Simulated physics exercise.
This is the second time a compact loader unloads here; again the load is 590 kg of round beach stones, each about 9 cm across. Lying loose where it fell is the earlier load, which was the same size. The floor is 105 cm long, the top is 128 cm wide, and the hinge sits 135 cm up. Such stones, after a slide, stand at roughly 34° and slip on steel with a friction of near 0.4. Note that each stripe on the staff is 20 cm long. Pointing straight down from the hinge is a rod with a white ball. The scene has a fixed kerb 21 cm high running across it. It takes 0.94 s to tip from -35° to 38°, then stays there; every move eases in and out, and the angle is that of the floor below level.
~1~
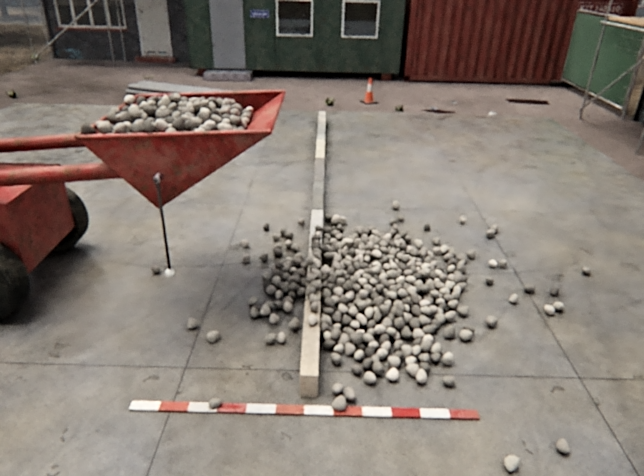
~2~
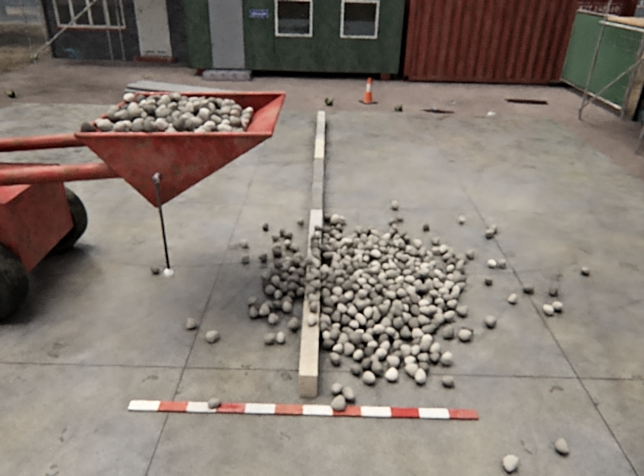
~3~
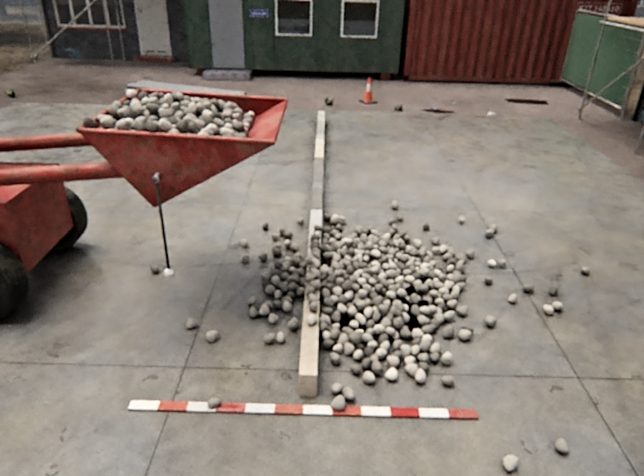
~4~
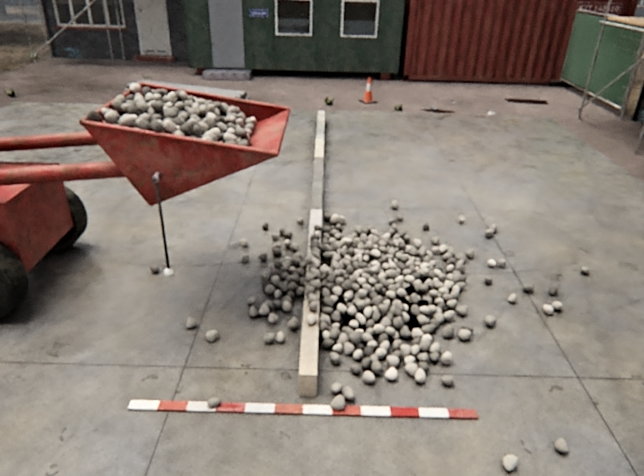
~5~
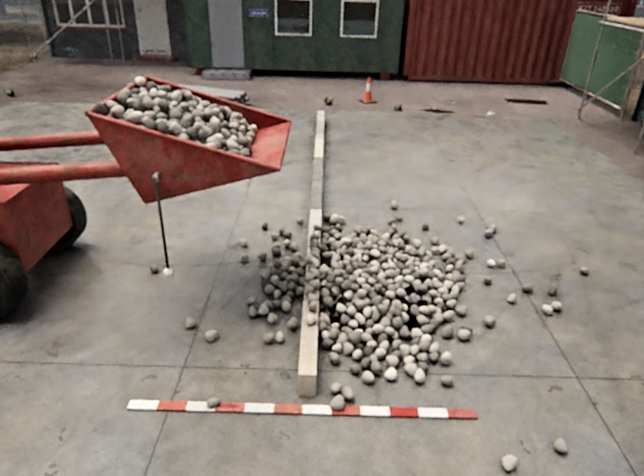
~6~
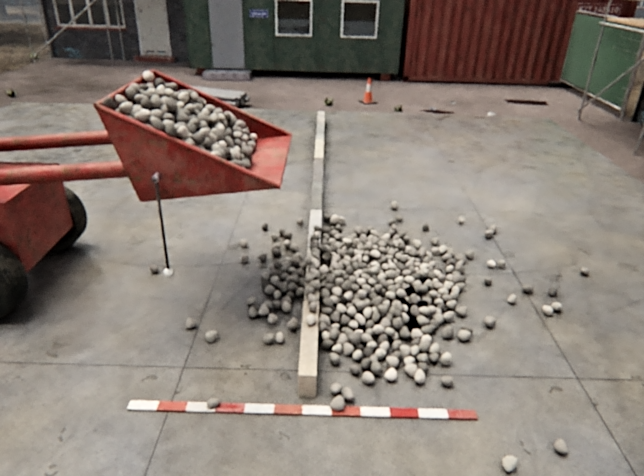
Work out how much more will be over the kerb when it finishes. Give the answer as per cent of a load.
Around 34 out of 100.
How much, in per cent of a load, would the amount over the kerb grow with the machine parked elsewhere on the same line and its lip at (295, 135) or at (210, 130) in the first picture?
60 %, then 0 %.
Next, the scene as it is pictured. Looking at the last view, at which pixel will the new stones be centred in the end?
They settle centred around (297, 275).
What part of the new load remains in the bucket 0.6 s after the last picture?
It holds some 70 per cent.
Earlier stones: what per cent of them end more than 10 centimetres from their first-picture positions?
I'd say roughly 10 per cent of them.
Then, 0.3 s after the last picture the floor is at 26°; in per cent of one load, 100 in the bucket, 12 on this side of the kerb, 88 over the kerb; the foremost stones are at (529, 272).
Then, 0.6 s after the last picture the floor is at 38°; in per cent of one load, 72 in the bucket, 40 on this side of the kerb, 88 over the kerb; the foremost stones are at (529, 272).
Then, 1.0 s after the last picture the floor is at 38°; in per cent of one load, 21 in the bucket, 78 on this side of the kerb, 101 over the kerb; the foremost stones are at (529, 272).
Then, 3.8 s after the last picture the floor is at 38°; in per cent of one load, 0 in the bucket, 78 on this side of the kerb, 122 over the kerb; the foremost stones are at (533, 277). Net gain over the kerb, 34.
